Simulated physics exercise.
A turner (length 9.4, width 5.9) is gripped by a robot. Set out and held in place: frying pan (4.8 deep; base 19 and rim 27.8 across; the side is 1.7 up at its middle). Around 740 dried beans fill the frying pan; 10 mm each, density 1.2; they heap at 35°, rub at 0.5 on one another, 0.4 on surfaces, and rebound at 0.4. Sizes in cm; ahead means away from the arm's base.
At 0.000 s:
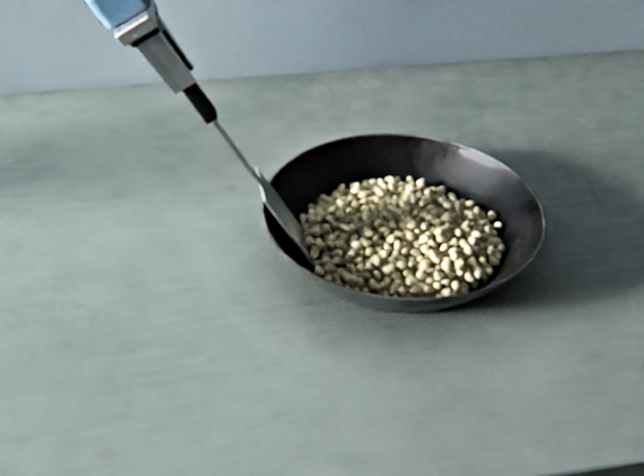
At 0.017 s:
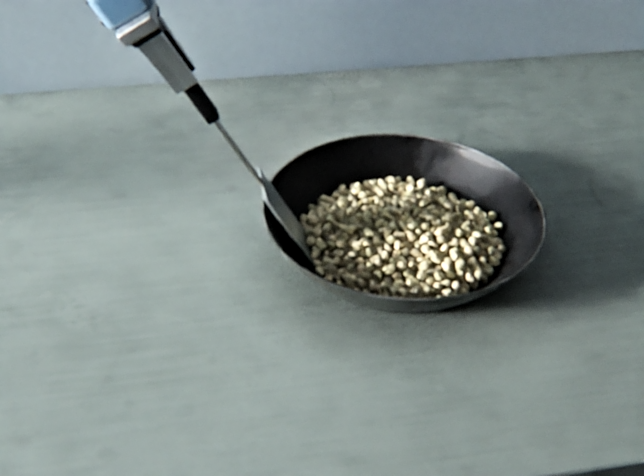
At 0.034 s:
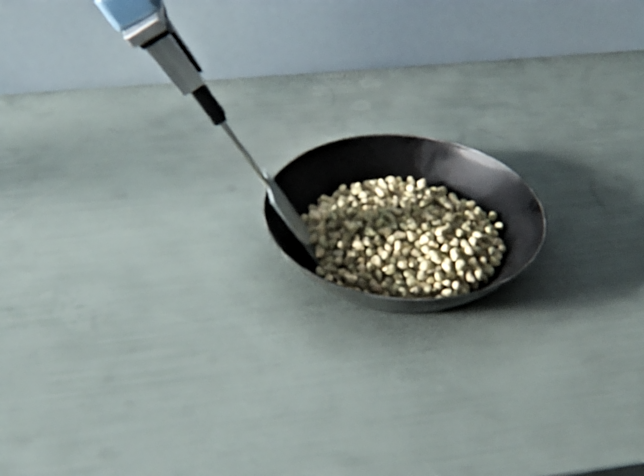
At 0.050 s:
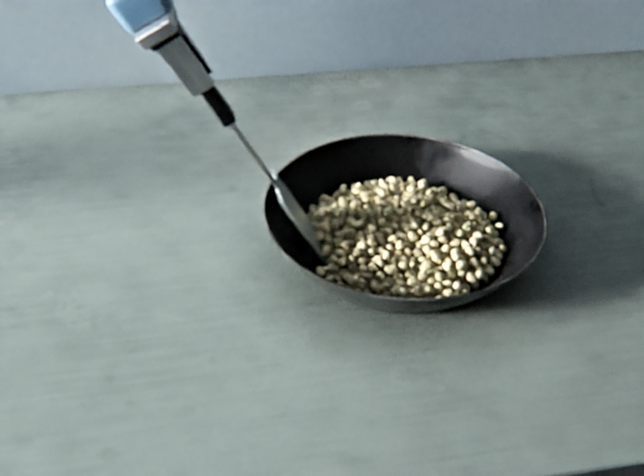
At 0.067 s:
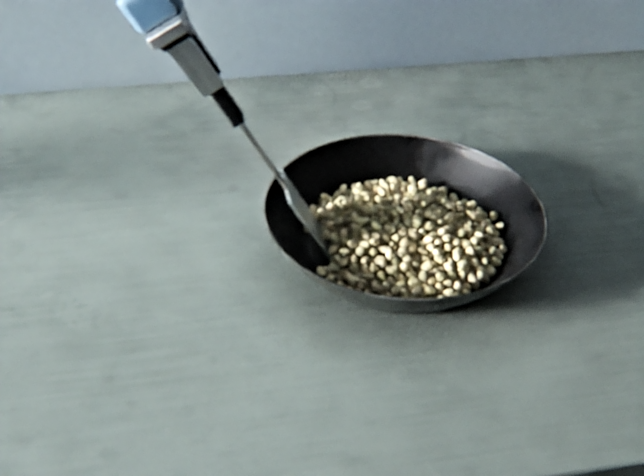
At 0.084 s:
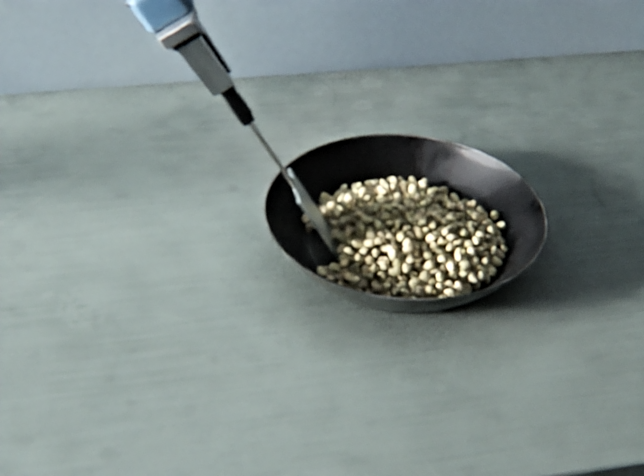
The clip shows a robot arm holding a turner at the left side of a dark frying pan of pale dried beans on a grey surface; the turner slides slightly right into the beans, while the pan stays still.
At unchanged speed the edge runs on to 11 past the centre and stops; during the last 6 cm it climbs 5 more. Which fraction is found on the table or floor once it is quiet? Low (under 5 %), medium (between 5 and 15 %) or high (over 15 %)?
A medium share, between 5 and 15 %, ends on the table or floor.
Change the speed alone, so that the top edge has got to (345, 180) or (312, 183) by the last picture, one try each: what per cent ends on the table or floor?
Some 20 and 15 per cent.
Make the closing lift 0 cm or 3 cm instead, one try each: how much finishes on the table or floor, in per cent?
About 10 and 15 per cent.
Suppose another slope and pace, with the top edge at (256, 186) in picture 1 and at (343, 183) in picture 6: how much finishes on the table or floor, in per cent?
Some 25 per cent.
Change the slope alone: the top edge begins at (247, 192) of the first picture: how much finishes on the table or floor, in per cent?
Some 10 per cent.
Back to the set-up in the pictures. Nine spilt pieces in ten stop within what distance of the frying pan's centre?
About 30 cm.
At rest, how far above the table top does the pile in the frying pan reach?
Some 5.5 cm.
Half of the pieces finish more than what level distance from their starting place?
About 3 cm.
By 0.23 s, sloping 61°, highest piece 5 above the table; 744 in the frying pan.
By 0.37 s, sloping 61°, highest piece 6 above the table; 744 in the frying pan.
By 0.64 s, sloping 61°, highest piece 9 above the table; 686 in the frying pan, 53 on the table or floor, 5 on the blade or in flight.
By 1.69 s, sloping 61°, highest piece 5 above the table; 686 in the frying pan, 58 on the table or floor.
Final count, 686 in the frying pan, 58 on the table or floor. That is 8 % on the table or floor.
